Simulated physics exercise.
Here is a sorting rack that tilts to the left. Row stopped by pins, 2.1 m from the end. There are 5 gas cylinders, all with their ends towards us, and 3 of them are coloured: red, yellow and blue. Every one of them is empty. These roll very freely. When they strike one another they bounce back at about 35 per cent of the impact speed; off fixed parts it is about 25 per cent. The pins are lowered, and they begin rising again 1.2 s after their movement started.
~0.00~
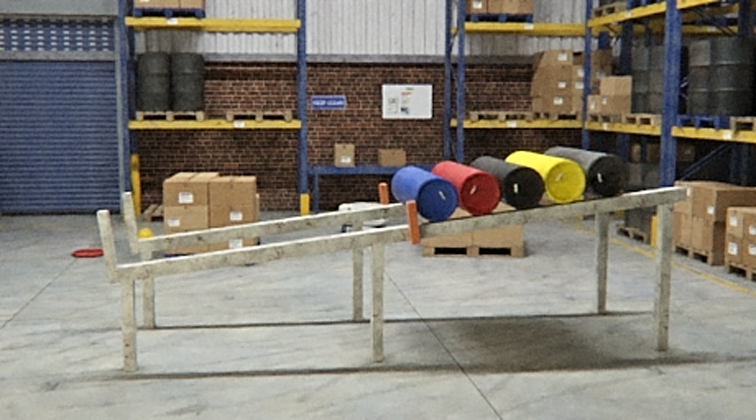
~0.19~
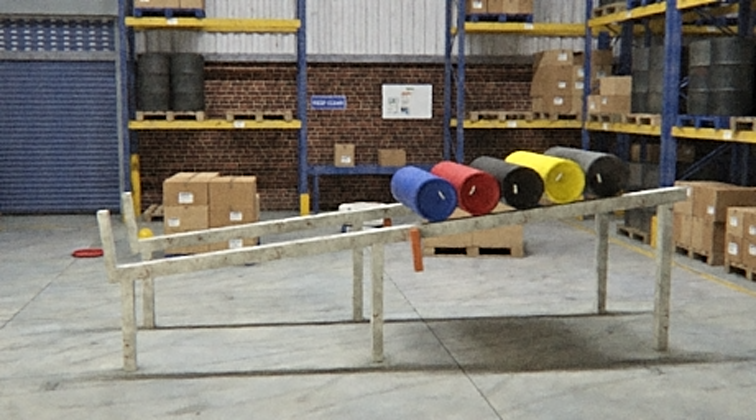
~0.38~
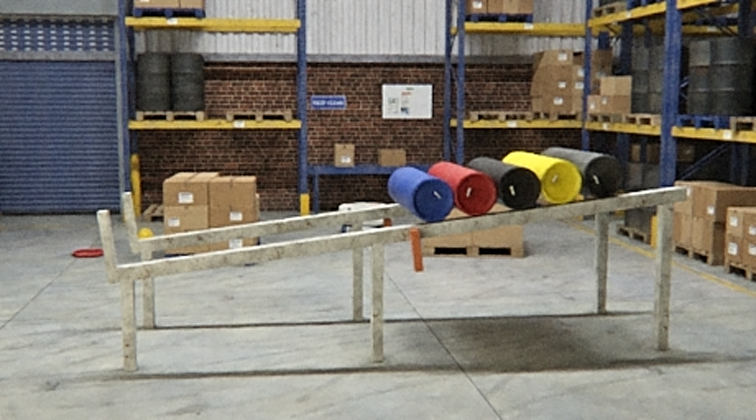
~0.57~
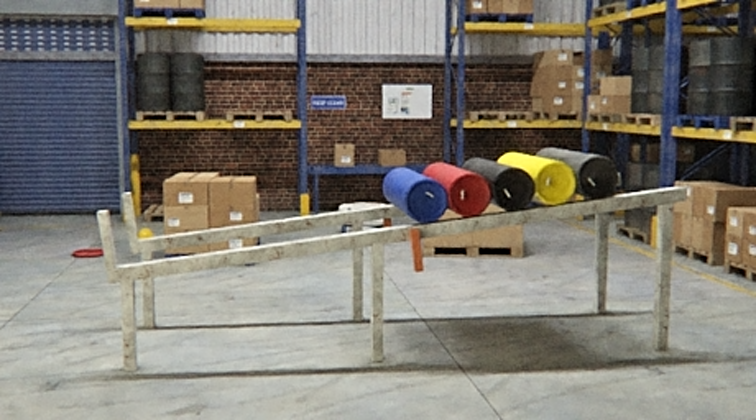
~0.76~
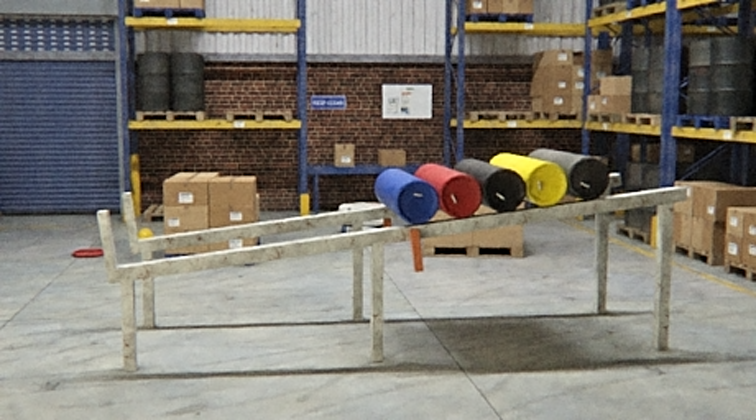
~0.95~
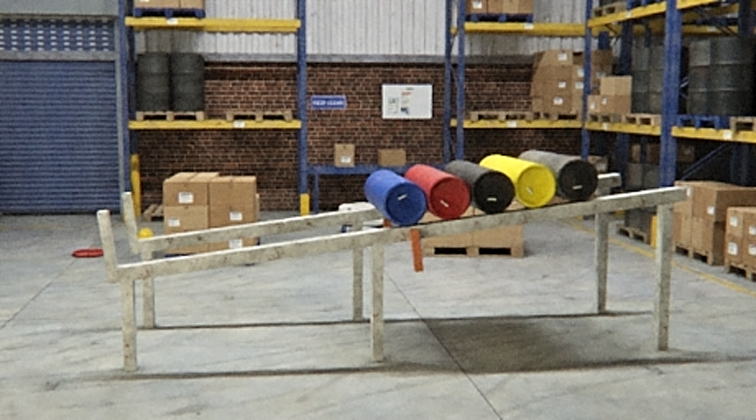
The video shows five cylinders, with a blue one in front of red, black, yellow and dark grey ones, on a rack sloping down to the left; orange pins drop, then the row rolls a short way leftward together.
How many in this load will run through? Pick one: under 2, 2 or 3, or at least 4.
The count is 2 or 3.
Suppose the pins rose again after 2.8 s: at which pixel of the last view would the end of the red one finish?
(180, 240), roughly.
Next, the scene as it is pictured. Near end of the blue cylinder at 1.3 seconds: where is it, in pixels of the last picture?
Roughly at (377, 209) in the last picture.
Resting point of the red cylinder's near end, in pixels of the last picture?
You'll find it at roughly (183, 235) in the final picture.
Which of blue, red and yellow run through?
Blue makes it out, red makes it out, yellow is kept back.
By 1.3 s, red is on the rails, 10 cm above the pins, rolling left; yellow is on the rails, 70 cm above the pins, rolling left; blue is on the rails, 25 cm below the pins, rolling left; 1 through so far.
By 1.7 s, red is in the air, 15 cm below the pins, rolling left; yellow is on the rails, 55 cm above the pins, rolling right; blue is on the rails, 60 cm below the pins, rolling left; 2 through so far.
Finally (3.2 s), red is on the rails, 160 cm below the pins; yellow is on the rails, 50 cm above the pins; blue is on the rails, 190 cm below the pins; 2 through so far.
